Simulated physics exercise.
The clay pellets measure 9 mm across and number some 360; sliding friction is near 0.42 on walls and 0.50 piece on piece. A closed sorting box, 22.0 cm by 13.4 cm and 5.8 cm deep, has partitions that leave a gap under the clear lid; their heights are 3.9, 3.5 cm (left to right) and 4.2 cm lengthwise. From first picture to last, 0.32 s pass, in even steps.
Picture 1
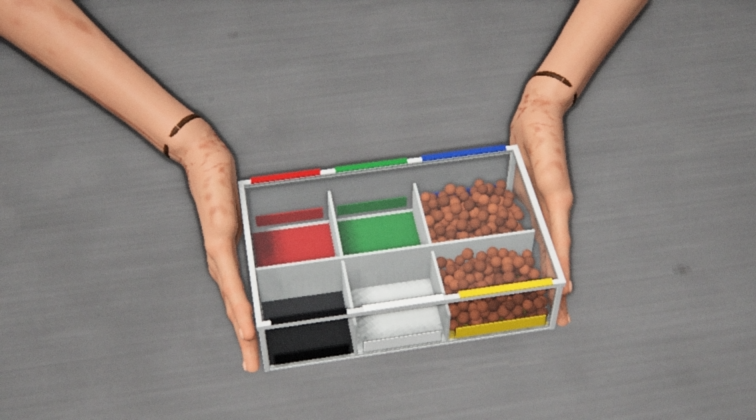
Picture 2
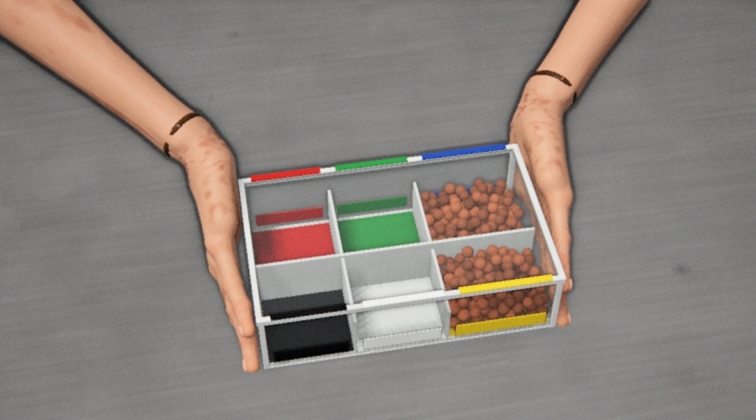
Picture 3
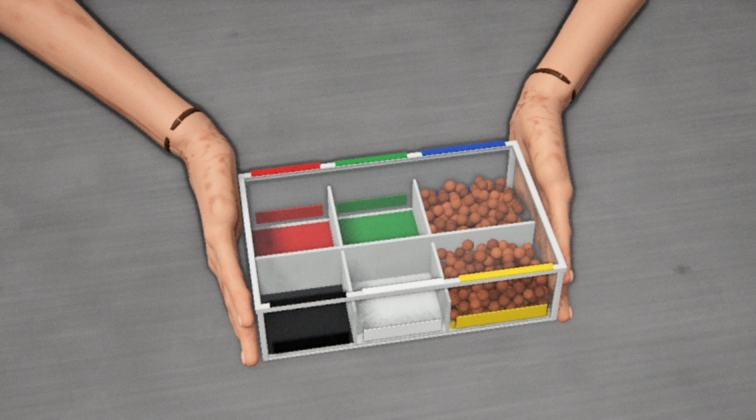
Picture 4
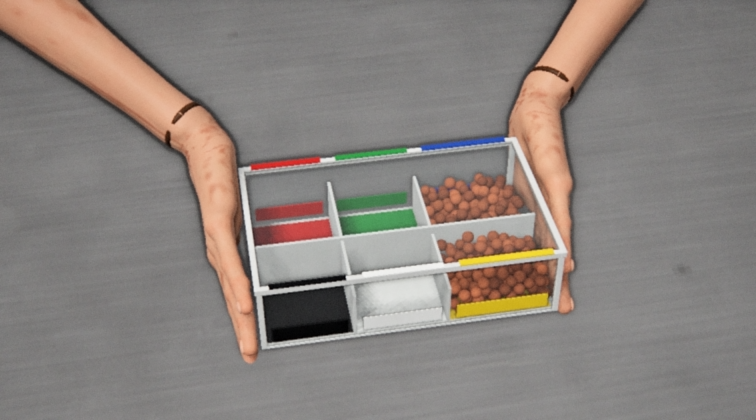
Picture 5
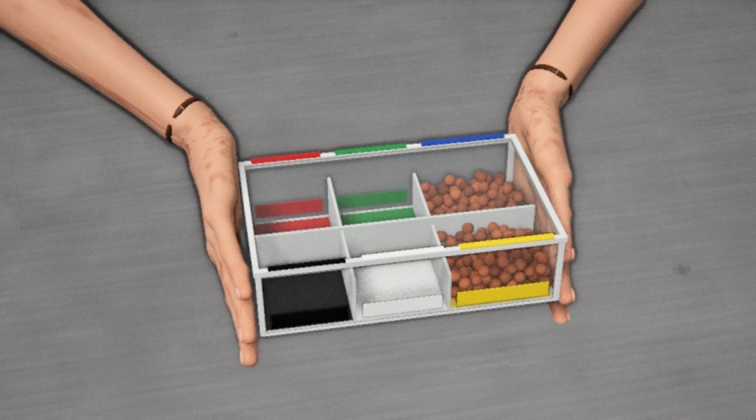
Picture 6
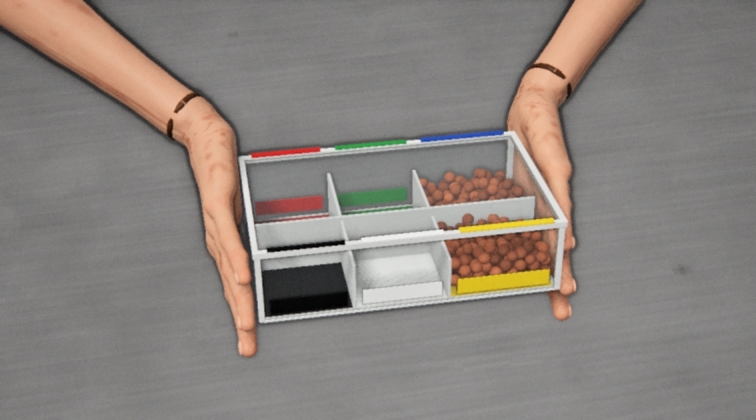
Two hands held a clear, divided box of reddish-brown balls by its ends and slowly tilted it, bringing its front side more into view, while the balls stayed in the two right-hand compartments.
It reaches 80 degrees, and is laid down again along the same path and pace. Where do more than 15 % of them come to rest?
Red under, blue over, green under, yellow over, white under, black under.
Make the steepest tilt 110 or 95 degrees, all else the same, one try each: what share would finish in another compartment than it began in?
Some 15 and 15 per cent.
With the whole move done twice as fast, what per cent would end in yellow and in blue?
Yellow 35; blue 65.
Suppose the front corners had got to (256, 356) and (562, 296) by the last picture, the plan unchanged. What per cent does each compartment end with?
Red 0; blue 40; green 0; yellow 50; white 10; black 0.
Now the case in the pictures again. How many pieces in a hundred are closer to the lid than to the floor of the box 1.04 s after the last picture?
About 30 per cent.
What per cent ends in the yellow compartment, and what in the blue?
Yellow 40, blue 60.
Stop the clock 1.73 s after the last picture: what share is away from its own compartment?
Roughly 10 per cent.
Then, 1.04 s after the last picture, tilt 79 degrees; blue 55 %, yellow 45 %.
Then, 1.73 s after the last picture, tilt 35 degrees; blue 60 %, yellow 40 %.
Then, 2.46 s after the last picture, tilt 0 degrees; blue 60 %, yellow 40 %.
In the end, red 0 %, blue 60 %, green 0 %, yellow 40 %, white 0 %, black 0 %.
